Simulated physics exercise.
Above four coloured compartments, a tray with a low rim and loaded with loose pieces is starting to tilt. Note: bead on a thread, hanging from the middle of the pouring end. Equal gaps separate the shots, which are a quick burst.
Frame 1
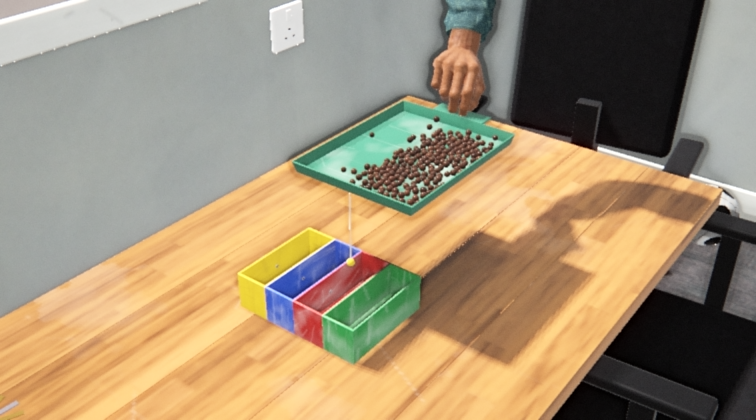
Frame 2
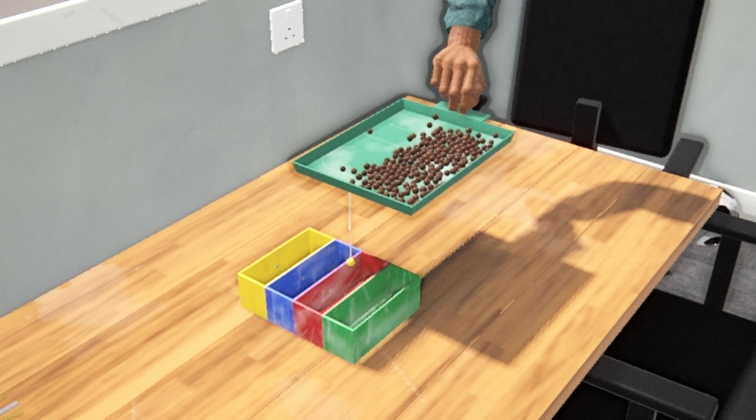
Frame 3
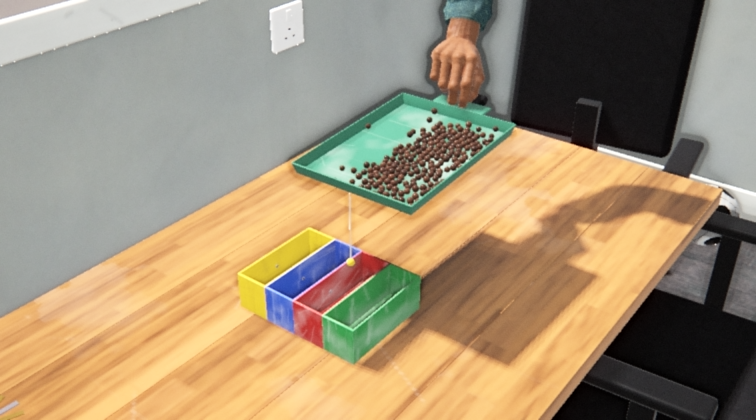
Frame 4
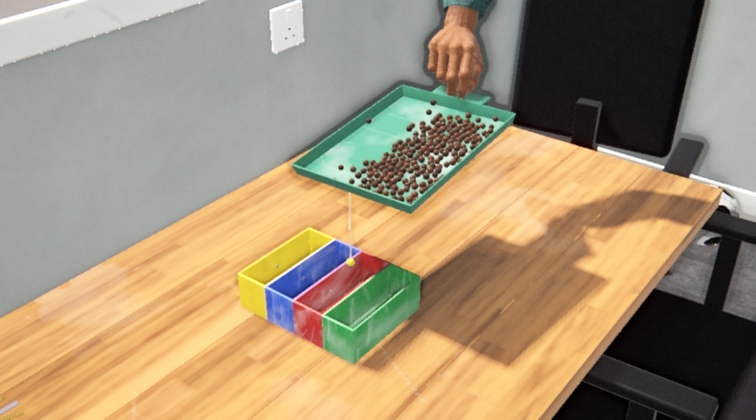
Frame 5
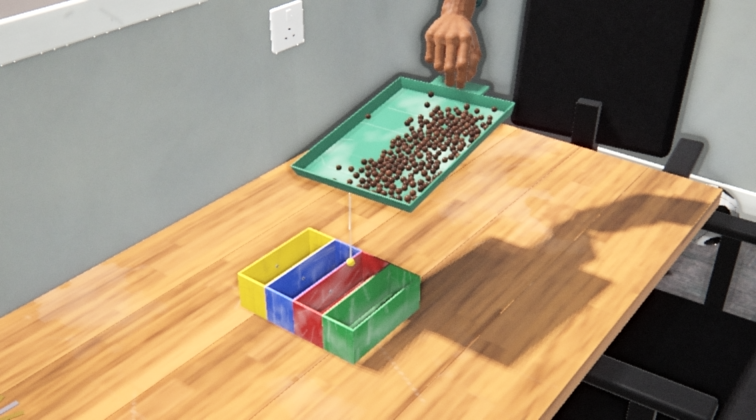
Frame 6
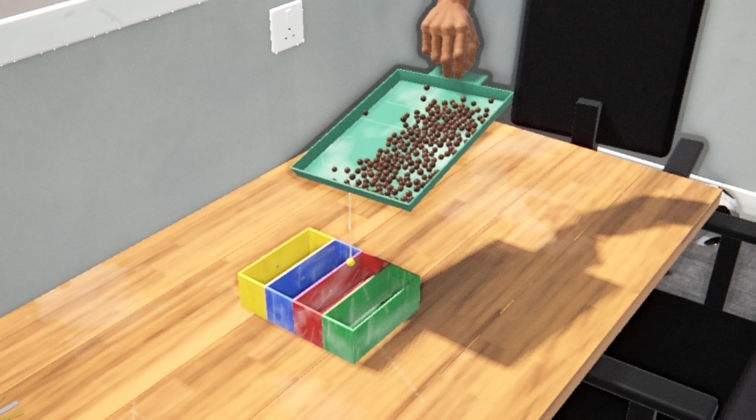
Green tray of small brown balls tilting gradually as a hand raises its far end above yellow, blue, red and green compartments.
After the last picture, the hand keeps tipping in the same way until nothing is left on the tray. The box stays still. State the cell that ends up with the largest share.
It is the yellow cell.
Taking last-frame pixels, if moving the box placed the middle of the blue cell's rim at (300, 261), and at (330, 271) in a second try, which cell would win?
So it would be the blue one first and that yellow cell after that.
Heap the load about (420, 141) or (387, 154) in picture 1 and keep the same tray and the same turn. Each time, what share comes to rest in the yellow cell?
Shares: 50 % for the first, 40 % for the second.
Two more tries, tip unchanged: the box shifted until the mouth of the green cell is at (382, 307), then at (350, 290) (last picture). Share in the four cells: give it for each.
Result: 70 % and 90 %.
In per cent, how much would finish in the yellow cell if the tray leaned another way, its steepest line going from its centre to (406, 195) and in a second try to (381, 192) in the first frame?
The first comes to 0 %, while the second comes to 0 %.
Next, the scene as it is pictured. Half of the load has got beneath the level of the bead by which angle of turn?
Around 80° at that moment.
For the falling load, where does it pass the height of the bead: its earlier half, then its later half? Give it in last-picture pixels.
Near (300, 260) to start, and near (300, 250) afterwards.
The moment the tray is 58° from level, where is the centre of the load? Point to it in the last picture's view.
The load's middle is around (333, 176).
Just after the last frame, tray tipped steeply; the larger part on the tray; just a few in the yellow cell; just a few in the blue cell; just a few in the red cell; just a few in the green cell; about a tenth falling or outside the box.
A moment on, tray tipped right over; about a tenth on the tray; roughly a third in the yellow cell; roughly a quarter in the blue cell; about a tenth in the red cell; just a few in the green cell; roughly a quarter falling or outside the box.
Further on, tray tipped past a quarter turn; roughly half in the yellow cell; roughly a quarter in the blue cell; about a tenth in the red cell; just a few in the green cell; about a tenth falling or outside the box.
When it is over, tray tipped past a quarter turn; roughly half in the yellow cell; roughly a quarter in the blue cell; about a tenth in the red cell; just a few in the green cell; about a tenth outside the box.
